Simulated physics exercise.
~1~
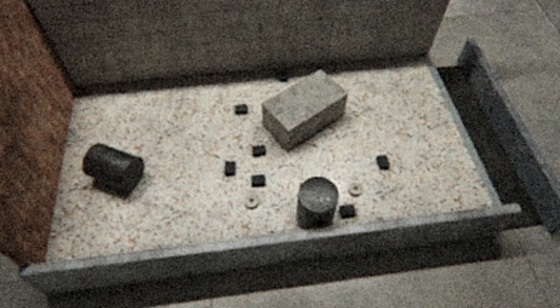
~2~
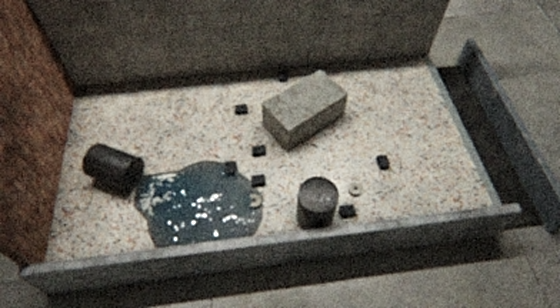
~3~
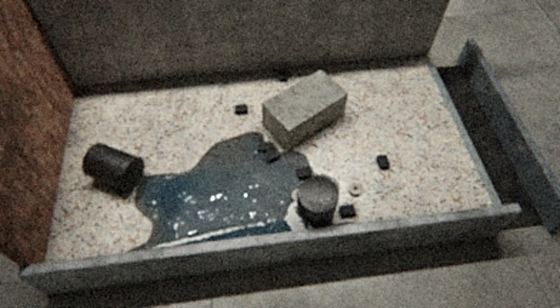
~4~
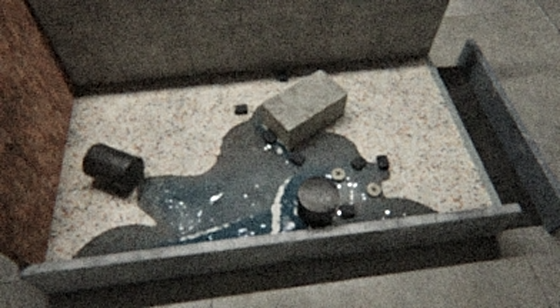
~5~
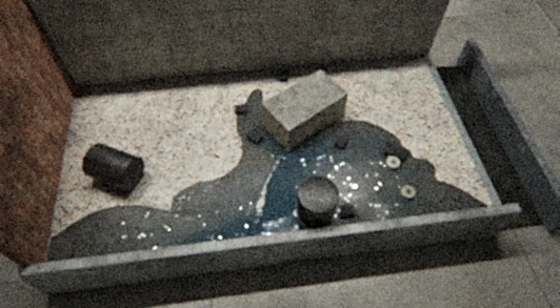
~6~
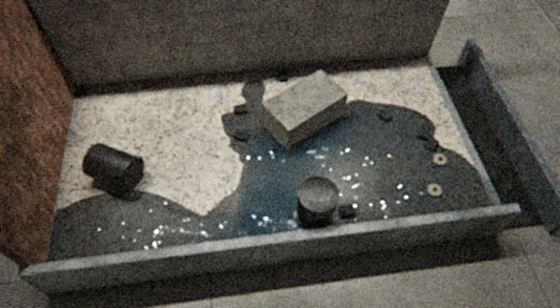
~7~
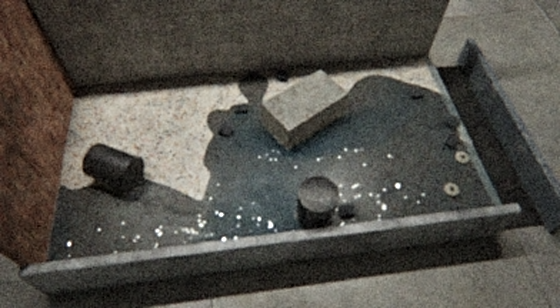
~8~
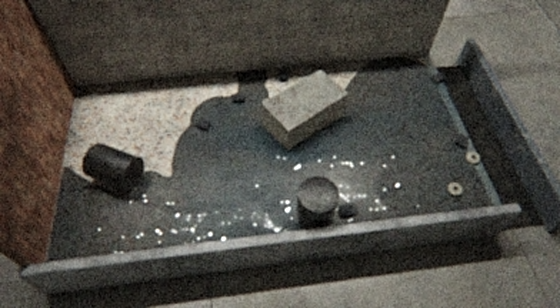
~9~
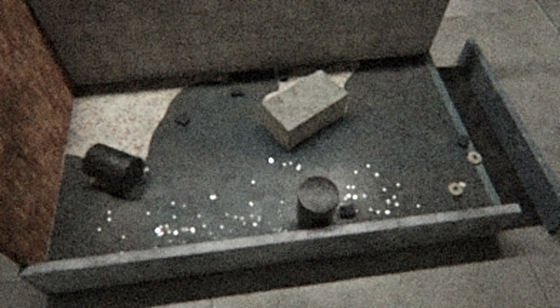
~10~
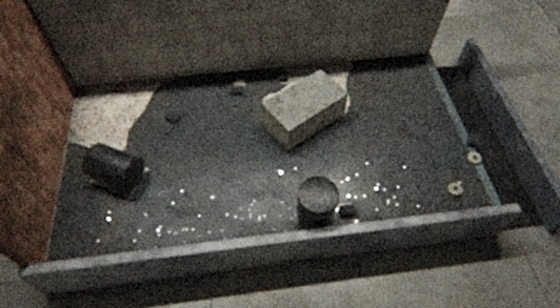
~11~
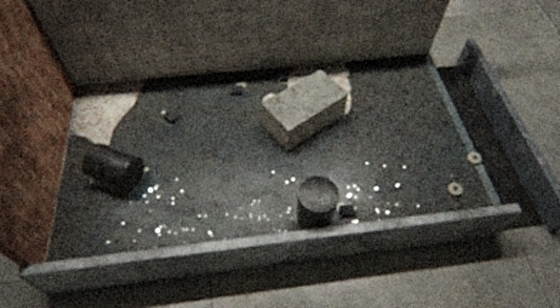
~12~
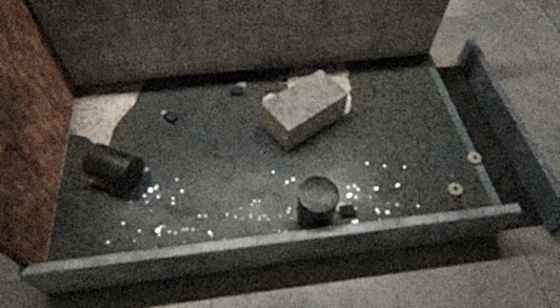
Dark liquid spills from a black drum lying on its side at the left of a shallow, speckled tray and spreads as a glinting blue puddle. It reaches the small dark blocks and pale rings in the middle, carrying several of them right while flowing around an upright dark cylinder and a grey block, which both stay put. The pool then fans across the right side, pushing pieces toward the far wall and the right edge, where some disappear. Finally the liquid settles over nearly the whole floor, leaving a pale patch at the back left and two rings resting near the right edge.
